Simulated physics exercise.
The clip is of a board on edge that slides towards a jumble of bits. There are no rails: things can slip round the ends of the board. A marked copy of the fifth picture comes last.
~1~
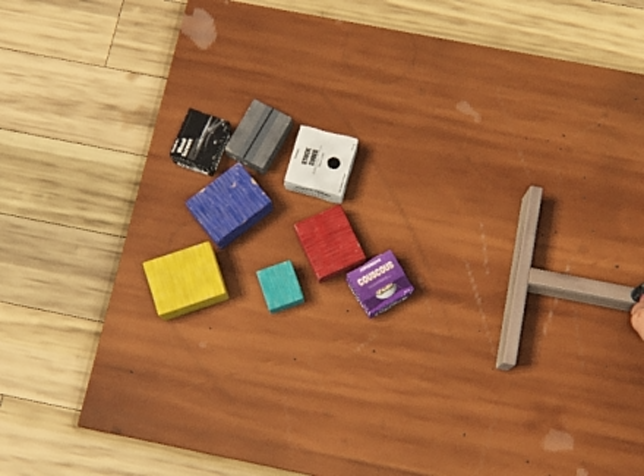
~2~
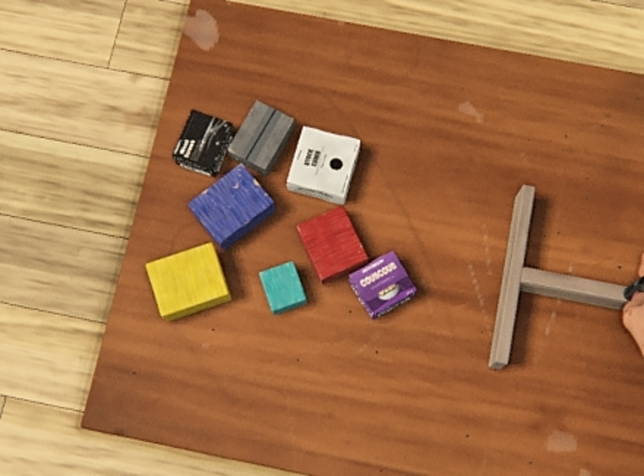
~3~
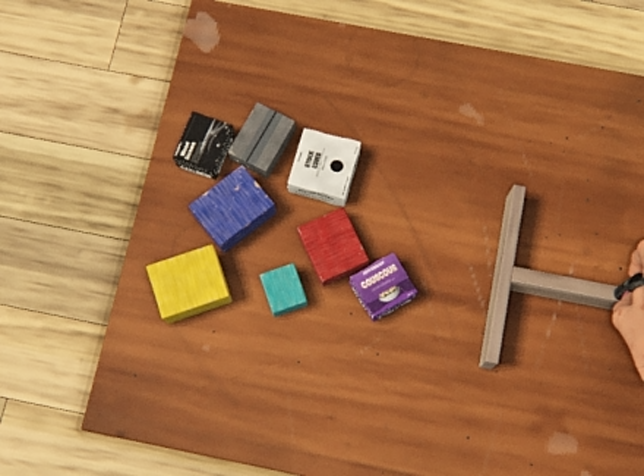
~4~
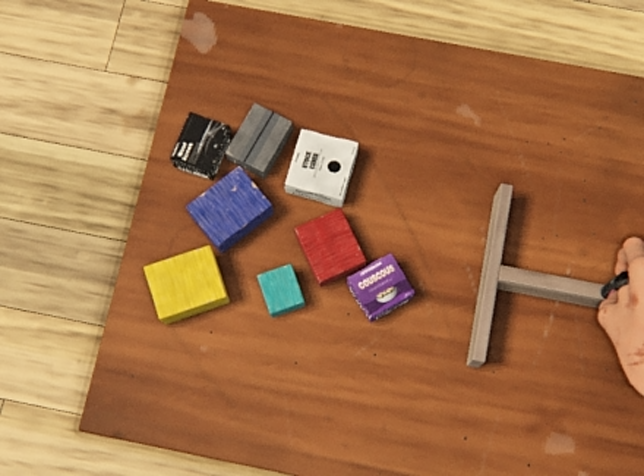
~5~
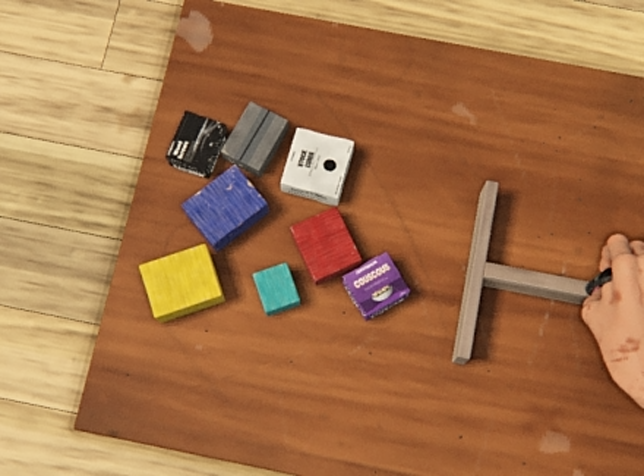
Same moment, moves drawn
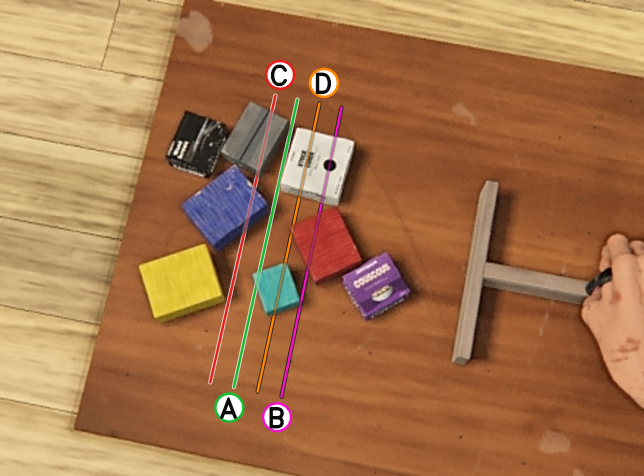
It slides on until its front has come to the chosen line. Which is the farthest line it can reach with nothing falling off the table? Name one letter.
At A, and not beyond.
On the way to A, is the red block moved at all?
Yes.
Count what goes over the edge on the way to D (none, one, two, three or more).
By then, none.
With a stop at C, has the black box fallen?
Yes.
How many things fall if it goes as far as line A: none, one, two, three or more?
By then, none.
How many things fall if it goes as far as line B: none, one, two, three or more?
In all, none.
On the marked copy, A at (267, 238); B at (313, 247); C at (244, 233); D at (290, 242).
Taking A. A third of the way, board (400, 252); purple packet (352, 282); red block (318, 240).
Two thirds of the way, board (324, 238); yellow block (177, 283); blue block (220, 202).
When it is over, board (270, 228); black box (157, 138); yellow block (129, 276); nothing has fallen.
As for the rest, B is safe but short; C drops the yellow block and black box; D is safe but short.
